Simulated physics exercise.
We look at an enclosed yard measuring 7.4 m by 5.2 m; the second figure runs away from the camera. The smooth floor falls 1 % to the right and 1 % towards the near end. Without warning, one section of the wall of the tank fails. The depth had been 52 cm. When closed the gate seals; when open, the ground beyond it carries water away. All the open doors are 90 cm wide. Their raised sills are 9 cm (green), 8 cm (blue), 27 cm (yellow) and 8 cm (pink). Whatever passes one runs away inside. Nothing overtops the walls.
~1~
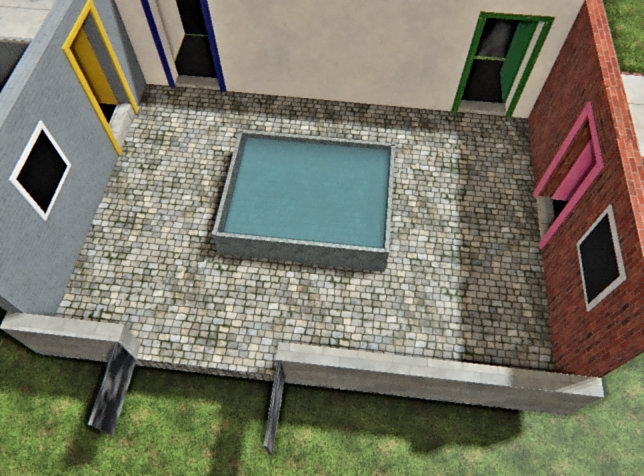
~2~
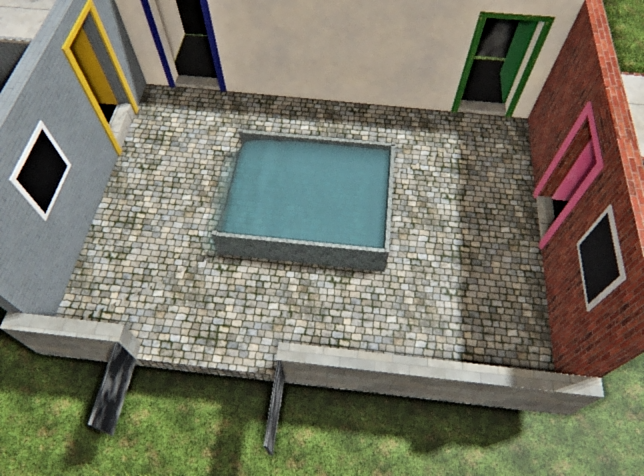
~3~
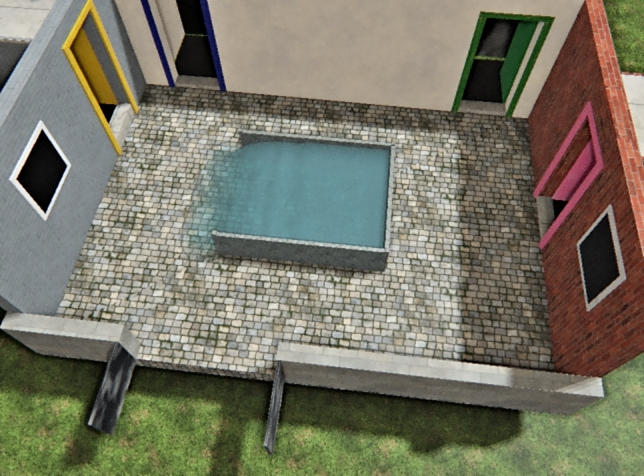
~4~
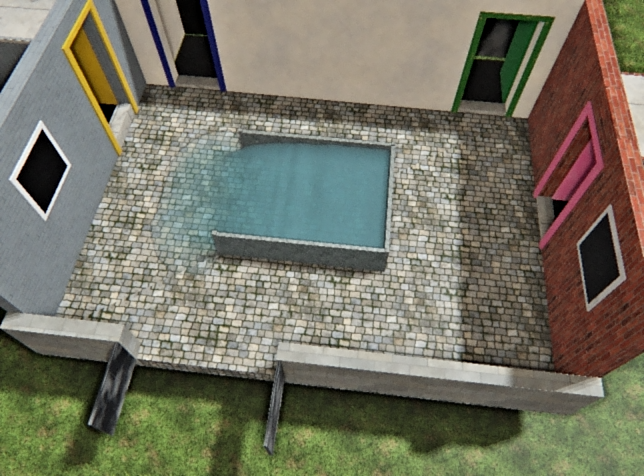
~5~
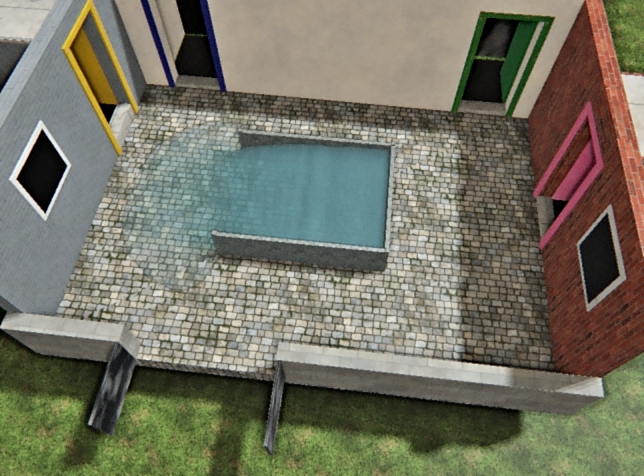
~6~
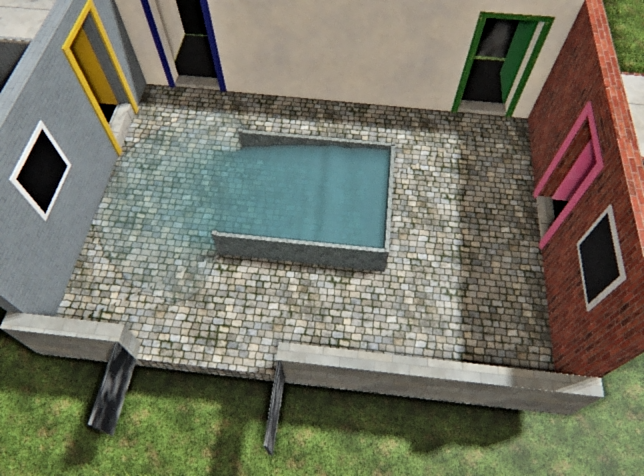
Water pouring out of the open left side of a raised rectangular tank and spreading leftward across a walled cobbled yard.
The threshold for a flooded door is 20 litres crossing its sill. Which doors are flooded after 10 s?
In the end green door: Lags behind the figure; blue door: Outstrips the figure; yellow door: Lags behind the figure; pink door: Lags behind the figure.
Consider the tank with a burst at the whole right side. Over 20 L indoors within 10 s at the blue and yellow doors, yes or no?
Blue stays inside, yellow stays inside, judged against that limit.
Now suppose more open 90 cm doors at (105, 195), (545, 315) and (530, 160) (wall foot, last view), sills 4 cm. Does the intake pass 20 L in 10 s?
So, in the order given, it's beyond the mark, then beyond the mark, then beyond the mark.
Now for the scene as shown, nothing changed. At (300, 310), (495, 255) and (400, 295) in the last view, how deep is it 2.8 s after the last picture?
In that order: 2, 0 and 0 cm.
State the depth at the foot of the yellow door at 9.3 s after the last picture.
Roughly 3.0 centimetres.
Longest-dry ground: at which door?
It's the pink door.
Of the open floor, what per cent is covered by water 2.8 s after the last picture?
Around 45 per cent wet.
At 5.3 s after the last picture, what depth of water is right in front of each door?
Depths in cm: Green 2, blue 10, yellow 9, pink 0.
Then, 0.7 s after the last picture water covers 25 % of the floor and is deepest (32 cm) near (112, 202); green door not reached, blue door not reached, yellow door 20 cm at the sill, 0 L in, pink door not reached.
Then, 1.5 s after the last picture water covers 30 % of the floor and is deepest (38 cm) near (55, 320); green door not reached, blue door 9 cm at the sill, 0 L in, yellow door 23 cm at the sill, 0 L in, pink door not reached.
Then, 2.8 s after the last picture water covers 45 % of the floor and is deepest (32 cm) near (50, 331); green door not reached, blue door 19 cm at the sill, 37 L in, yellow door 21 cm at the sill, 0 L in, pink door not reached.
Then, 5.3 s after the last picture water covers 90 % of the floor and is deepest (14 cm) near (86, 336); green door 2 cm at the sill, 0 L in, blue door 10 cm at the sill, 106 L in, yellow door 9 cm at the sill, 0 L in, pink door not reached.
Then, 9.3 s after the last picture water covers 95 % of the floor and is deepest (13 cm) near (547, 297); green door 8 cm at the sill, 1 L in, blue door 4 cm at the sill, 109 L in, yellow door 3 cm at the sill, 0 L in, pink door 10 cm at the sill, 6 L in.
